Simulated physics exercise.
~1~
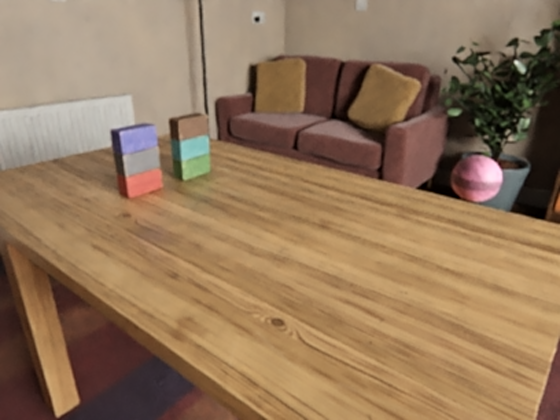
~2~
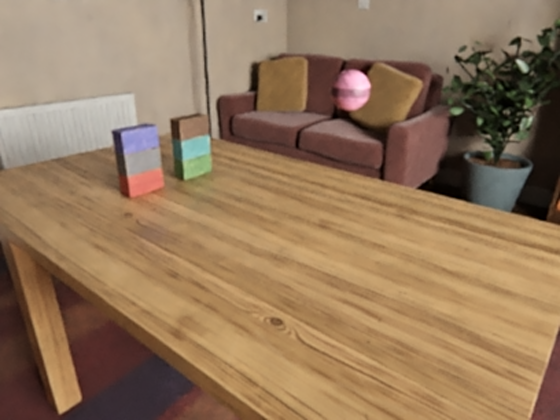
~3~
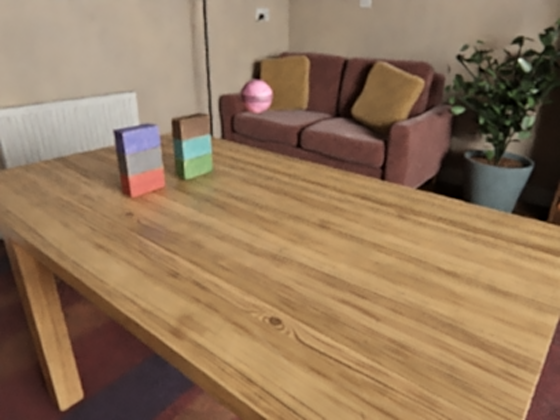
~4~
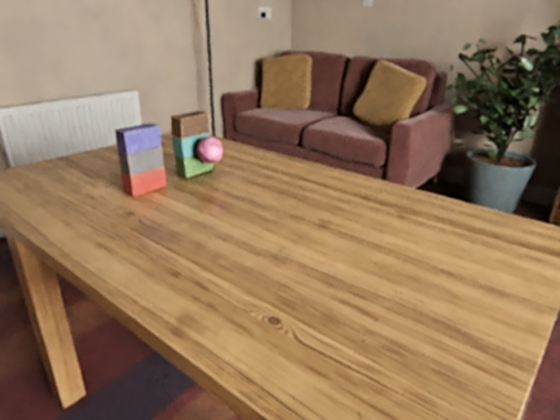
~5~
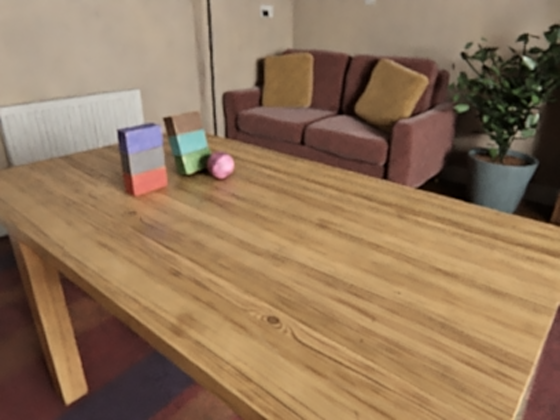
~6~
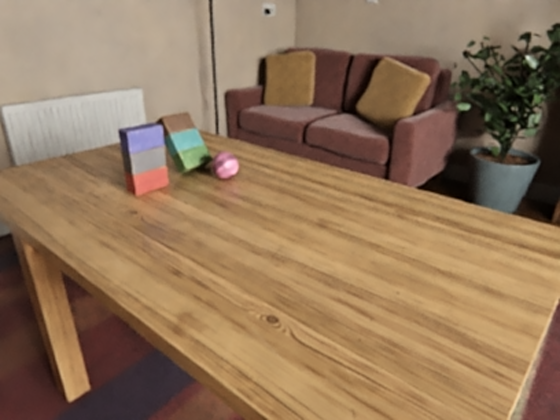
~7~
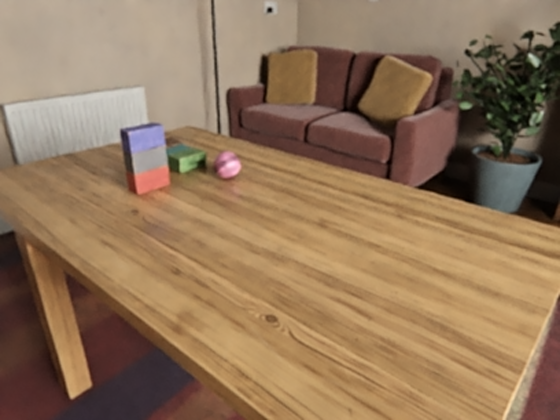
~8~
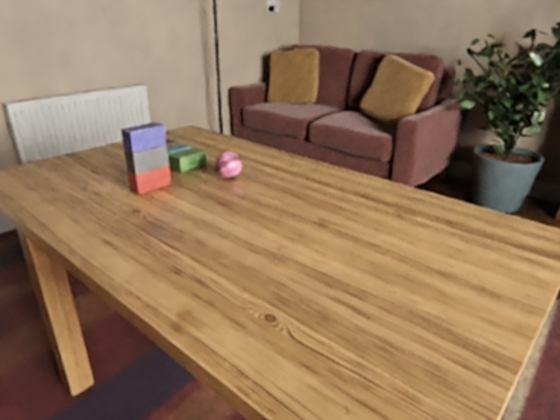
Living room table, with a pink ball flying in and the brown, turquoise and green stack toppling behind the still-standing blue-topped stack.
